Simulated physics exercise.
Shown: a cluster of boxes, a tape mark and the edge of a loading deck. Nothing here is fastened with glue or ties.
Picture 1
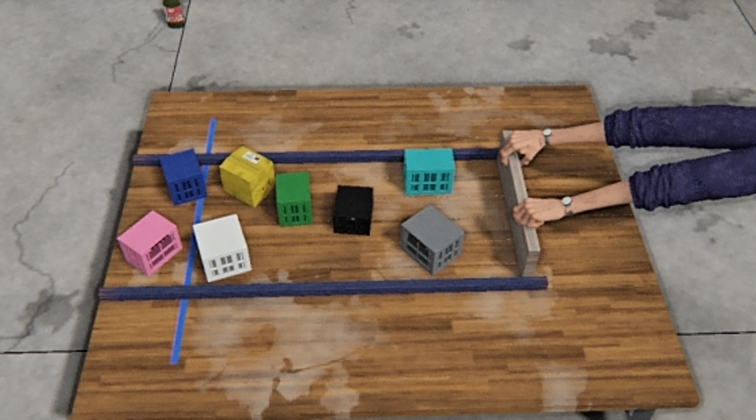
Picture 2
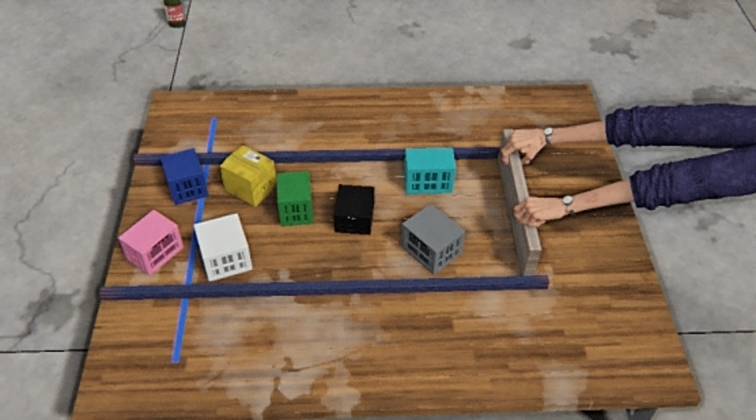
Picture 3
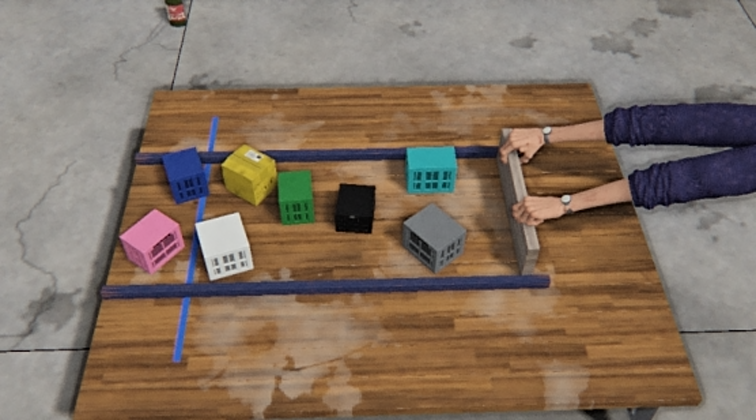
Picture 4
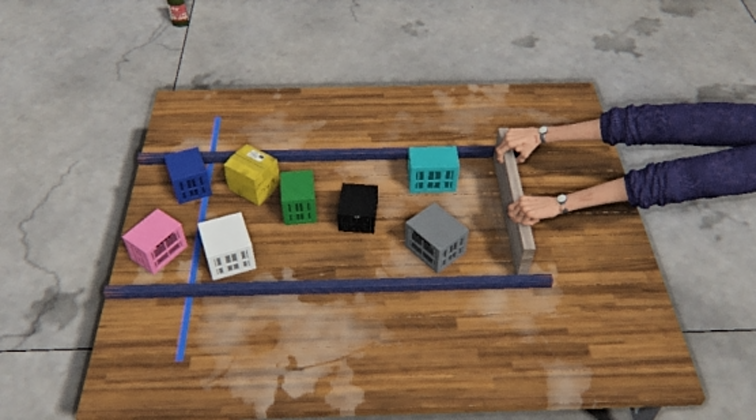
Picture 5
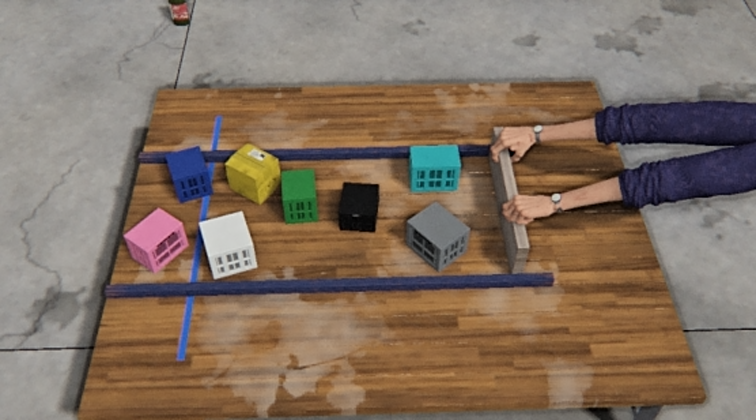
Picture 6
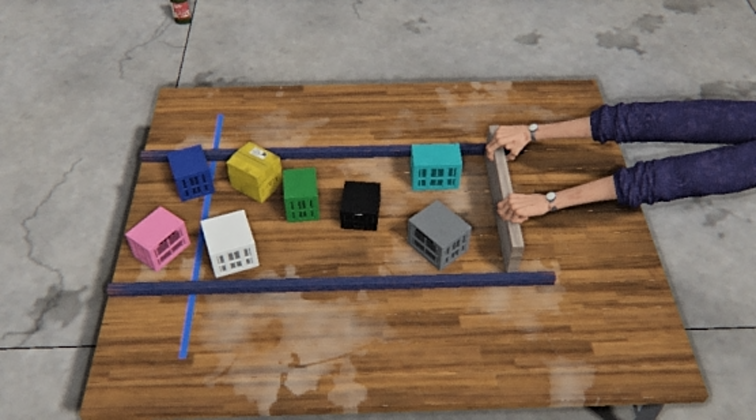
The clip shows several coloured crates between two dark rails on a wooden surface, some near a blue tape line. Two hands at the right slide a plank slightly left towards the crates, which stay in place.
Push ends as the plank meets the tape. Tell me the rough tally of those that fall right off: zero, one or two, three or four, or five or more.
My prediction is one or two fallers.
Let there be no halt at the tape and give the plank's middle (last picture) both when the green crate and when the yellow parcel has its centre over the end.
Estimated middle: (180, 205), and (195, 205) for the other.
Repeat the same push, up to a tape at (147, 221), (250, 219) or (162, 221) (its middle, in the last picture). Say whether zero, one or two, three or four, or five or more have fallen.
Taking the places in the order asked: More than four, then no fall at all, then five or more.
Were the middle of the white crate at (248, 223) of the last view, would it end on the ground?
Result: It stays aboard.
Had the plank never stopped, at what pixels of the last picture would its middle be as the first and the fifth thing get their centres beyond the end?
At (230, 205) for the first, at (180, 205) for the fifth.
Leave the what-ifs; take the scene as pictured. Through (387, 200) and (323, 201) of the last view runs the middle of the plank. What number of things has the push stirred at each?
It comes to 3 for the first spot, 5 for the other.
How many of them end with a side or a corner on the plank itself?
That number would be 3.
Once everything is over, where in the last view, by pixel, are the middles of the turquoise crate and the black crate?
Taking them in turn, first comes (184, 172), then (186, 202).
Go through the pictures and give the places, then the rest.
Pink crate (151, 243); blue crate (184, 177); white crate (222, 248); plank (516, 202); tape (197, 224), in the first frame.
Blue crate (185, 176); black crate (355, 209), in the second frame.
White crate (225, 246); green crate (296, 198), in the third frame.
Pink crate (156, 242); grey crate (436, 238), in the fourth frame.
Blue crate (190, 174); turquoise crate (434, 169), in the fifth frame.
Pink crate (159, 239); blue crate (191, 173); white crate (230, 244); plank (502, 197); tape (204, 220), in the sixth frame.
A little later, none off yet; pink crate at rest near (159, 239); blue crate at rest near (191, 173); white crate at rest near (230, 244).
Next, none off yet; pink crate shifted a little near (147, 240); blue crate shifted about its own width near (163, 174); white crate shifted about its own width near (194, 244).
When it is over, the number that fall off is one or two; down, blue crate and pink crate.
